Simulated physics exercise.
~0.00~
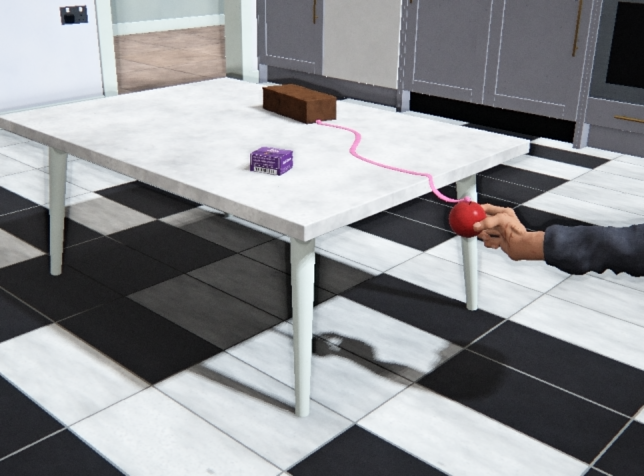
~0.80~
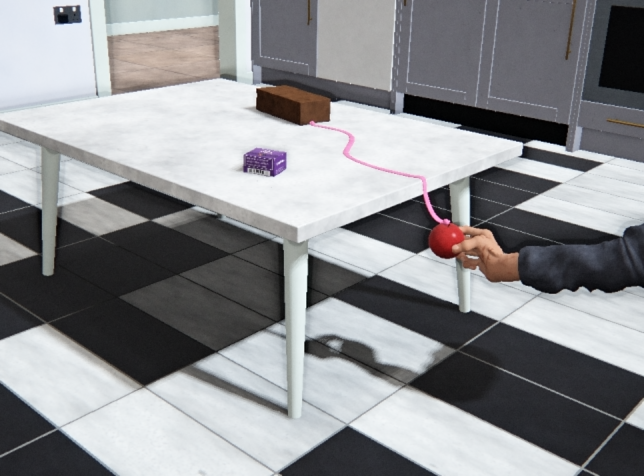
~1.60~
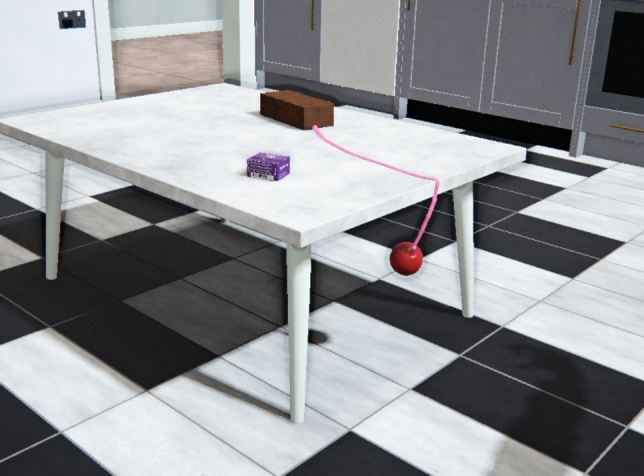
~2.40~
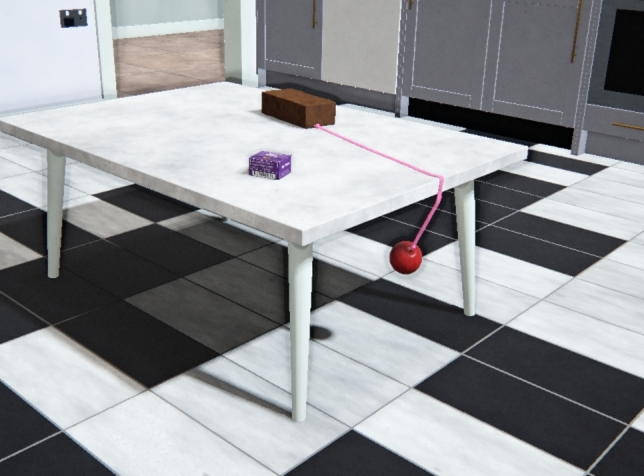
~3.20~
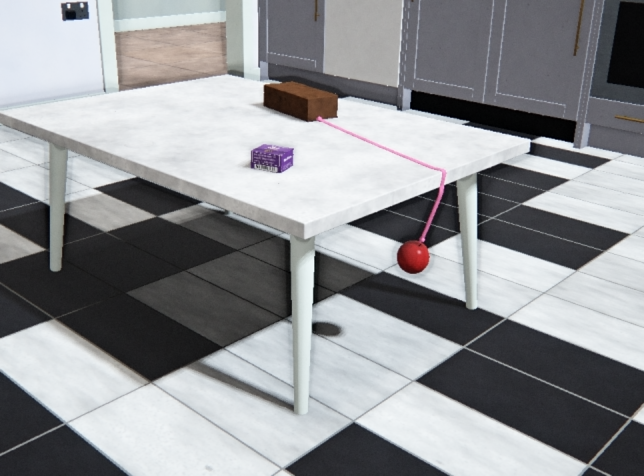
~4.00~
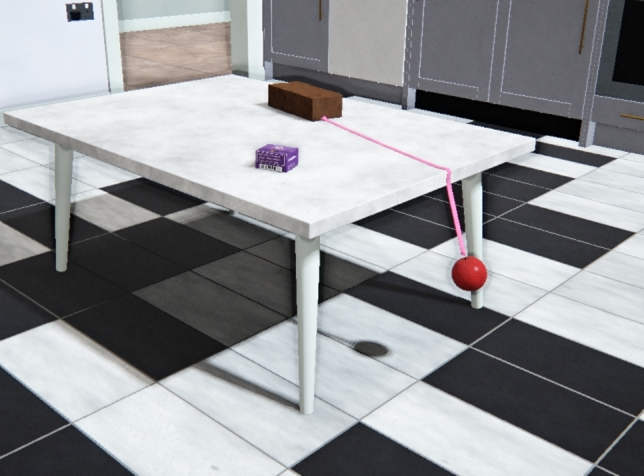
A red apple on a pink ribbon is held by a hand beside a white table, moves left and down, and is released. It swings below the table's edge, first left, then right, and still hangs there at the end, while the brown brick and purple box remain on top.
